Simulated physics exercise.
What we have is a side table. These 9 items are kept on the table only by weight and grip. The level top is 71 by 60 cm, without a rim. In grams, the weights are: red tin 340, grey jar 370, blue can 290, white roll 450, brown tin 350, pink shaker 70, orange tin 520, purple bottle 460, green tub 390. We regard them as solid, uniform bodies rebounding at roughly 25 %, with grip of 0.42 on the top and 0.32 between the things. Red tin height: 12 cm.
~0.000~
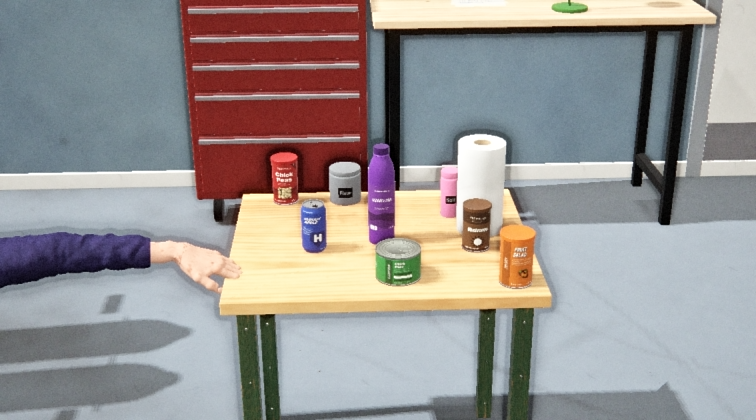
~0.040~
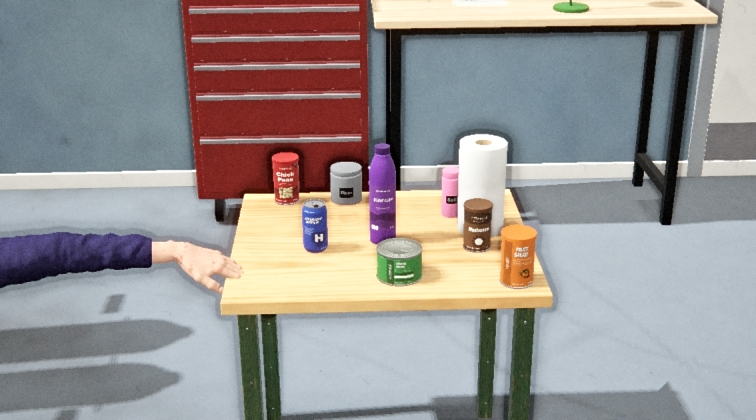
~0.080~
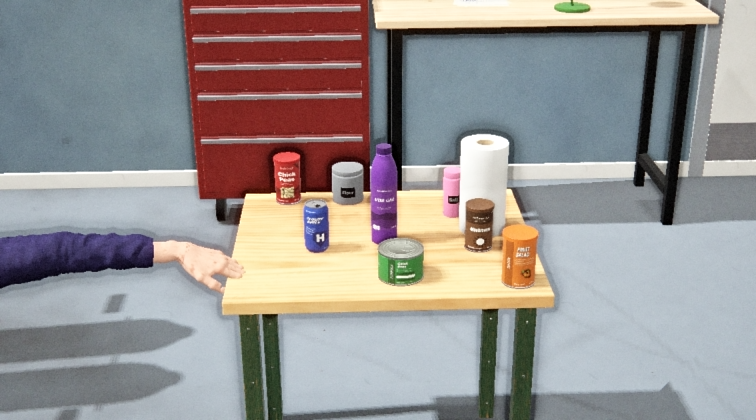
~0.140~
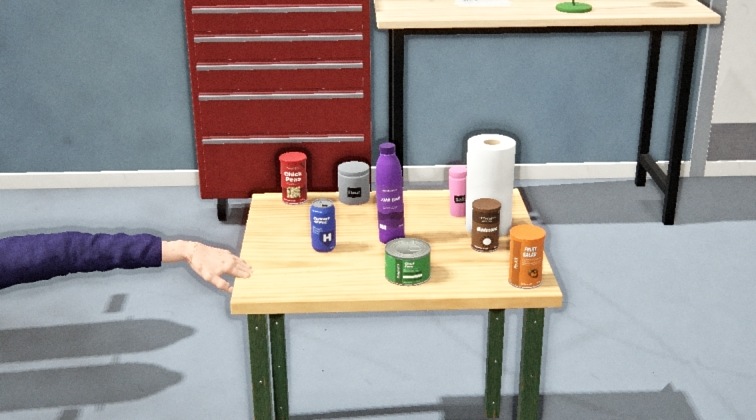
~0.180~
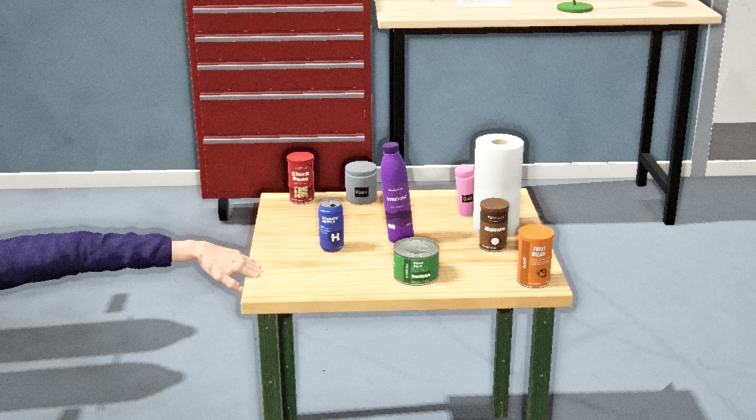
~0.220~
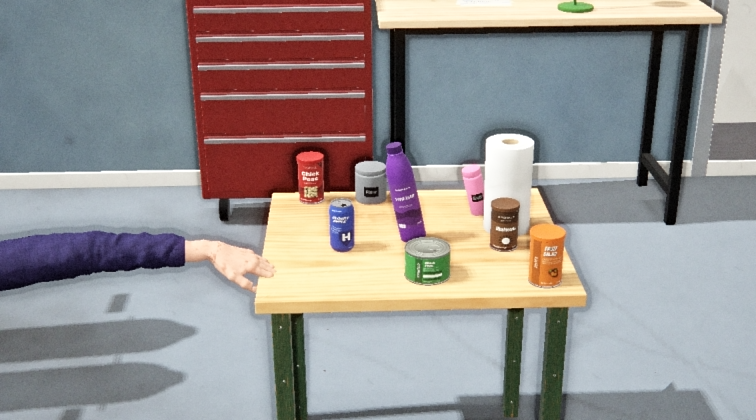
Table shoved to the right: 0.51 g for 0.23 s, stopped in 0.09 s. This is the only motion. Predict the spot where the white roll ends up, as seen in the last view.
It finishes at about (584, 184).
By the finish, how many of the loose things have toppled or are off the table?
Count: 2.
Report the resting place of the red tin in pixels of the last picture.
In the last picture it sits around (381, 177).
After 0.32 s, table shifted 16 cm; white roll slid 2 cm near (543, 185); pink shaker leaning 45°; purple bottle leaning 36°.
After 0.42 s, table shifted 19 cm; white roll slid 2 cm near (572, 184); pink shaker on its side; purple bottle leaning 54°.
After 0.52 s, table shifted 19 cm; white roll slid 5 cm near (584, 184); purple bottle on its side; pink shaker on its side.
After 0.82 s, white roll resting near (584, 184).
At rest (3.2 s), tipped over on the table, pink shaker and purple bottle; not toppled but over 5 cm from the start, red tin, grey jar, white roll and brown tin; the other 3 in place, give or take 5 cm. Seen from the same camera at the end, white roll near (584, 184).
